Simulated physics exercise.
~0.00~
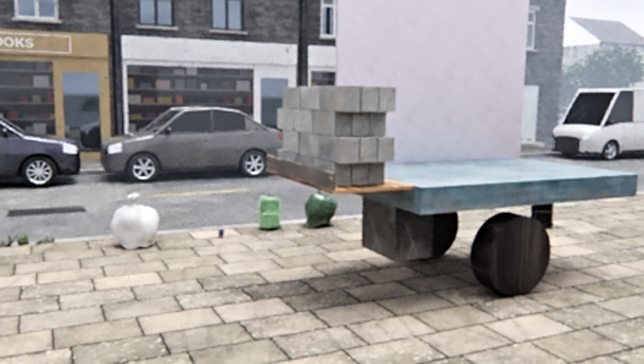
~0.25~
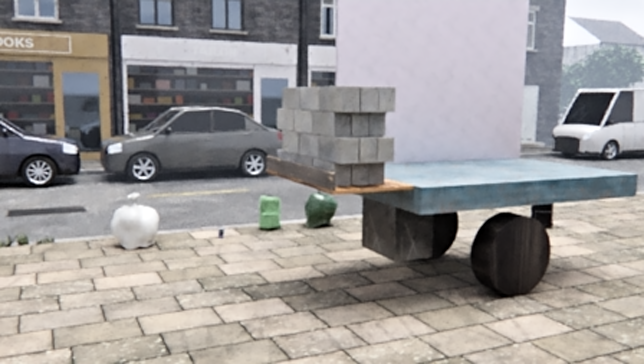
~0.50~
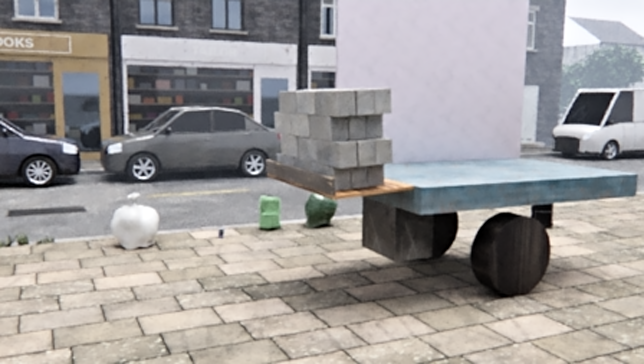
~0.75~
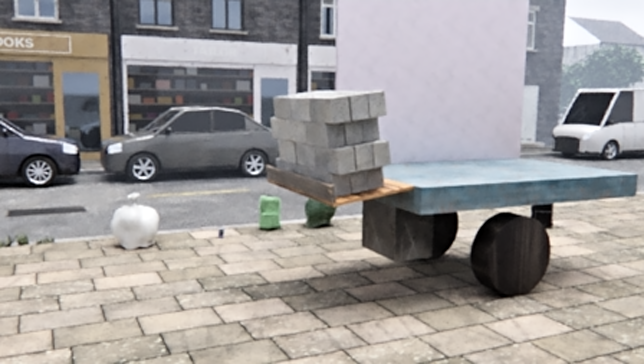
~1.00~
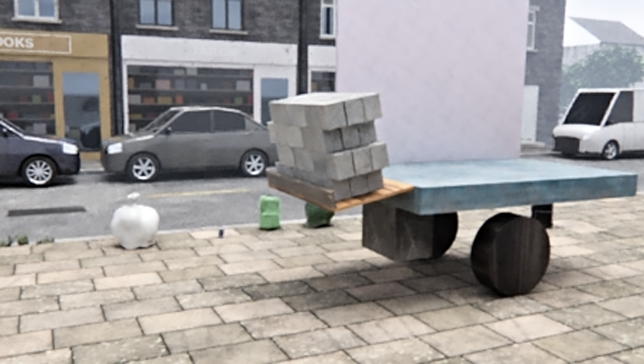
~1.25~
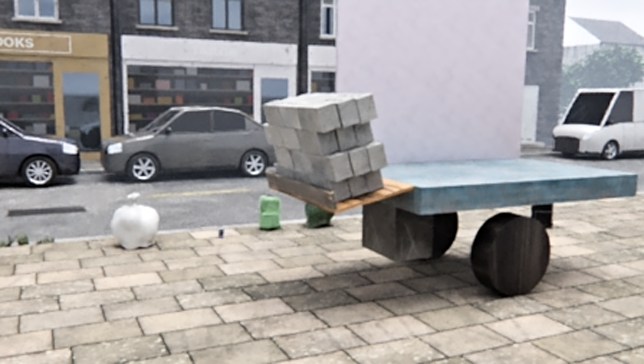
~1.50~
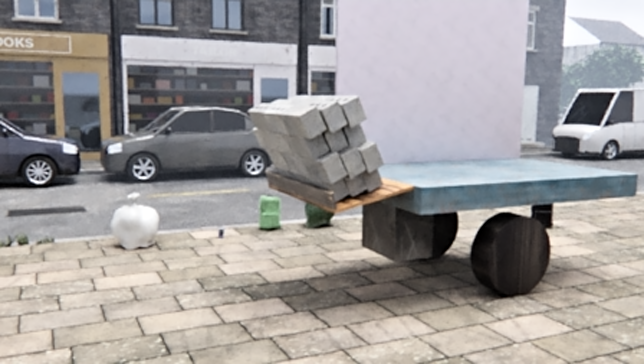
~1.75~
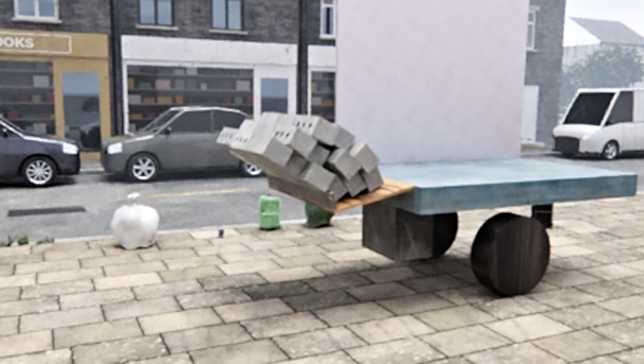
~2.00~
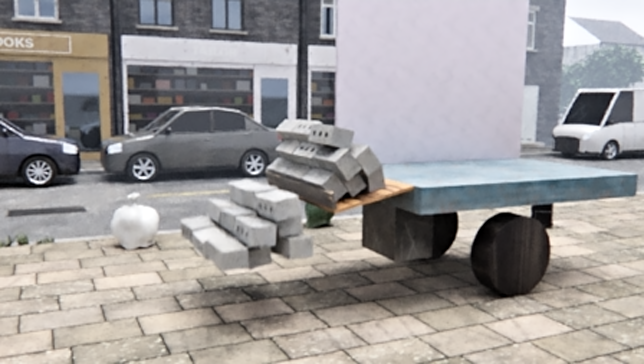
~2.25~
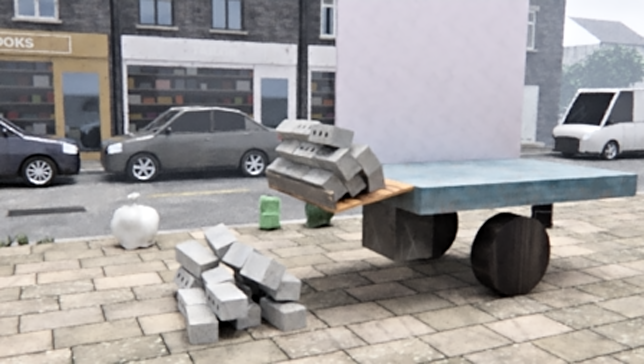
Stacked grey concrete blocks leaning and sliding as the platform beneath tilts, about half tumbling onto the paving, the rest staying put.
